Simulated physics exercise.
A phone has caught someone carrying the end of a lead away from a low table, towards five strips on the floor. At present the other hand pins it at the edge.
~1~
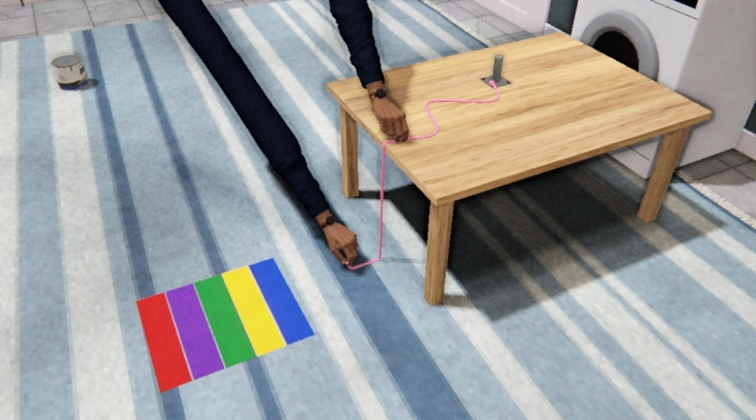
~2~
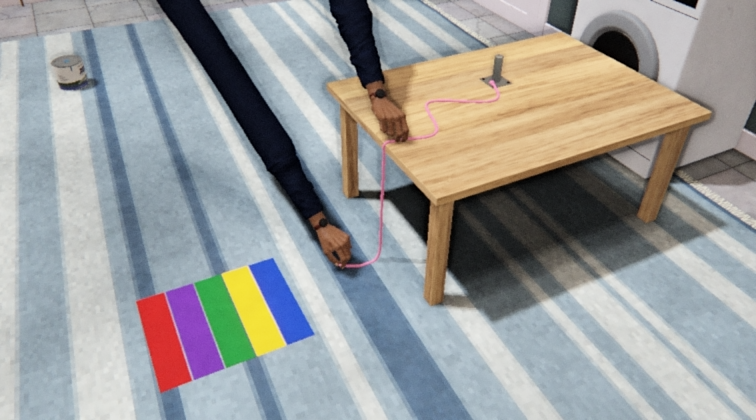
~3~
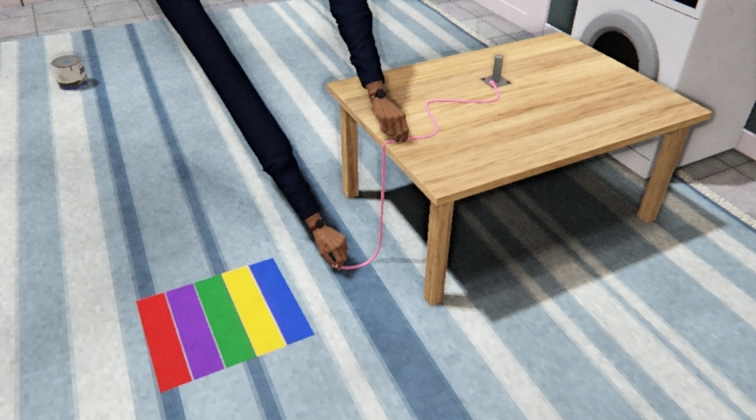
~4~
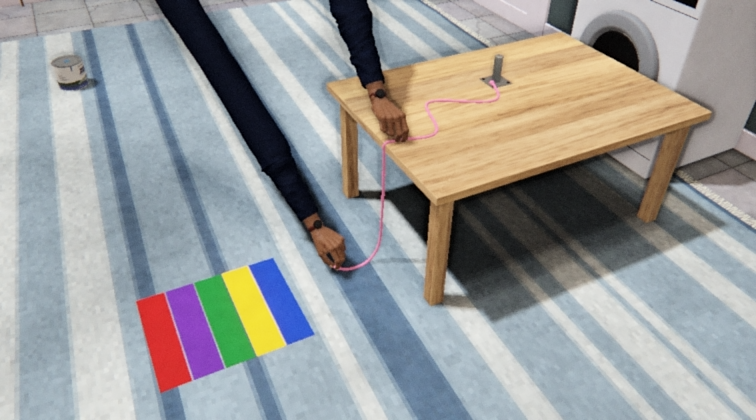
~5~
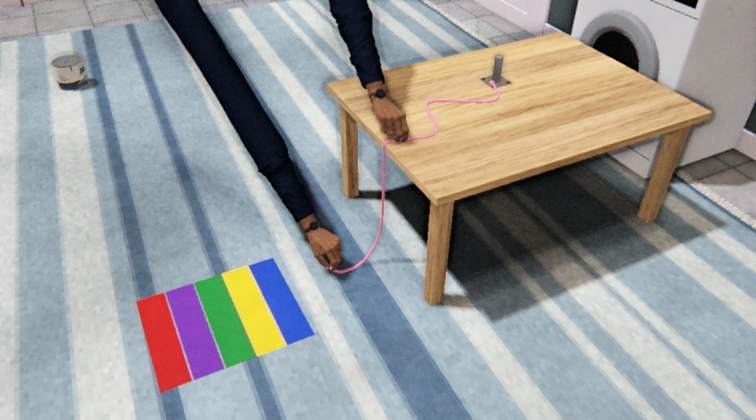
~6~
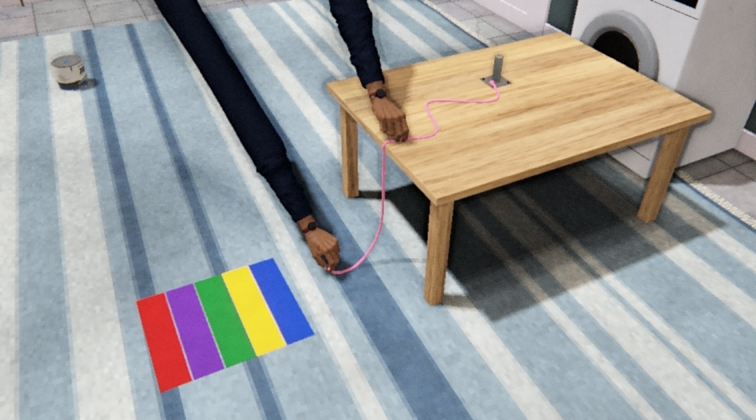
On a striped rug beside a low wooden table, one hand pins a pink cord at the table's edge while the other, holding its end near five coloured strips, shifts slightly left, drawing the hanging cord into a softer curve.
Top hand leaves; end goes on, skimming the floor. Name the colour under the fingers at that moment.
Purple.
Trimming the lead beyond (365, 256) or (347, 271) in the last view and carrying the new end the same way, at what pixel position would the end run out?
Try one: (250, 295); try two: (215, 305).
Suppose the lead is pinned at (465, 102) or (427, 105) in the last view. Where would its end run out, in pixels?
(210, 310); (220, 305).
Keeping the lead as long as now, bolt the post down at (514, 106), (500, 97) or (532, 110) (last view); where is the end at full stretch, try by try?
Around (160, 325), (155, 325) and (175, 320).
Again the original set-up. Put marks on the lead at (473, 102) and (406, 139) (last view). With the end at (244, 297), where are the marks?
You'll find them at about (445, 99) and about (356, 168).
Soon after, end near (244, 297); over yellow.
After that, end near (205, 311); over green.
At the stop, end near (182, 318); over purple. The purple one.
